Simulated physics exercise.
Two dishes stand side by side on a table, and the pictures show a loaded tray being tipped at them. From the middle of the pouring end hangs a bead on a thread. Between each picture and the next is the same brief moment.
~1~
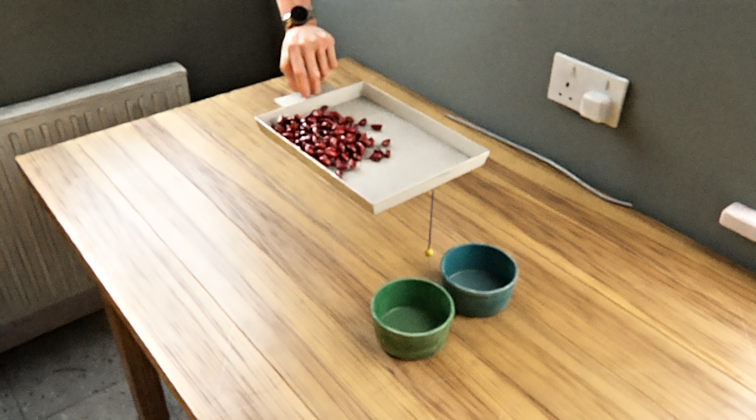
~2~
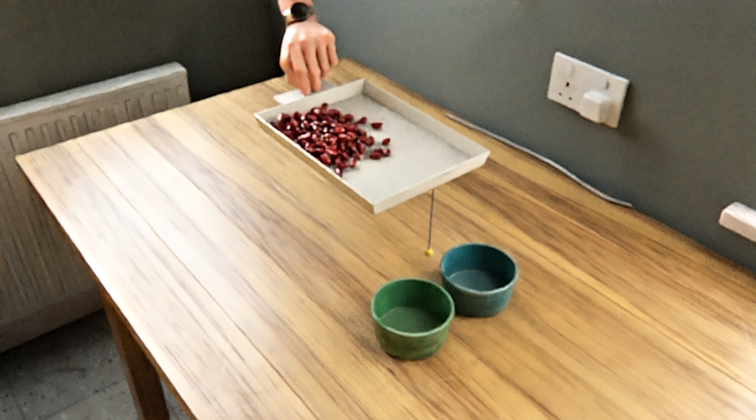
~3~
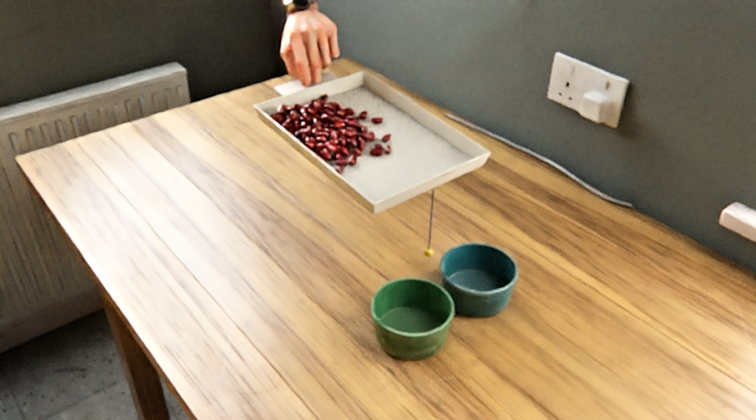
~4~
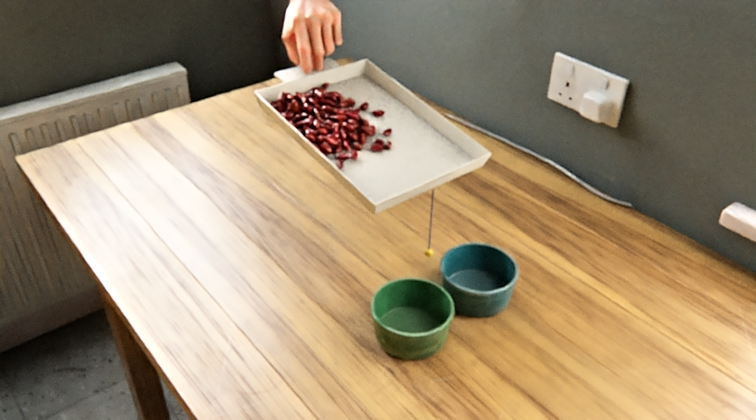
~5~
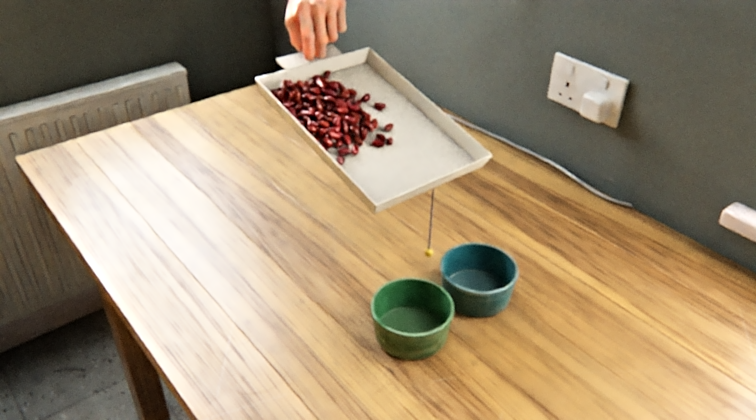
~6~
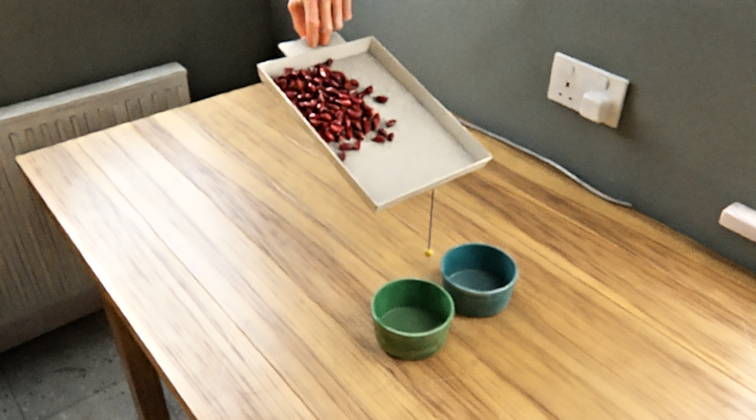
A hand wearing a dark watch slowly raises the handle end of a pale rectangular tray, tilting it modestly towards its far end, above a wooden table seen from above at an angle. Dark red beans lie heaped near the handle, a small yellow bead hangs by a thread, and green and blue dishes stand below, left and right. The beans stay bunched, while the camera remains still.
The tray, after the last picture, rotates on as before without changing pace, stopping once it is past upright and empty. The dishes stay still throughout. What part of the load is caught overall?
Most likely the lost part will be a minority.
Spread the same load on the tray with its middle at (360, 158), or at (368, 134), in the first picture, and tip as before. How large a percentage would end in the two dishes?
70 % and 70 %.
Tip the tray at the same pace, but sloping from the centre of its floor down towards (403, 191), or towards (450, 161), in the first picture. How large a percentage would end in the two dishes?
About 80 % and about 30 %.
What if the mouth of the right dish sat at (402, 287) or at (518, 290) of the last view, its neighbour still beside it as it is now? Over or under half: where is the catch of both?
Result, first setup: A minority share; second setup: A minority share.
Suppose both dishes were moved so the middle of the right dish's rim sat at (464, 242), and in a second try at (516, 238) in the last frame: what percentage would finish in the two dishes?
About 20 per cent, then about 50 per cent.
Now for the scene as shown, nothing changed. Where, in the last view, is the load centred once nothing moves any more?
Resting centre, last picture - approx. (477, 299).
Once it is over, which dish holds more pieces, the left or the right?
It turns out to be the right-positioned one.
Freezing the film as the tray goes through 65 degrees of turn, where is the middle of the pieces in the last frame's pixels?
The load is centred around (436, 181).
Just after the last frame, tray tipped steeply; the larger part on the tray; just a few in the left dish; just a few in the right dish; roughly a quarter in the air.
A moment on, tray tipped past a quarter turn; roughly a third on the tray; about a tenth in the left dish; roughly a quarter in the right dish; roughly a quarter outside both; roughly a quarter in the air.
Further on, tray tipped past a quarter turn; roughly a quarter in the left dish; roughly half in the right dish; roughly a third outside both.
When it is over, tray tipped past a quarter turn; roughly a quarter in the left dish; roughly half in the right dish; roughly a third outside both.
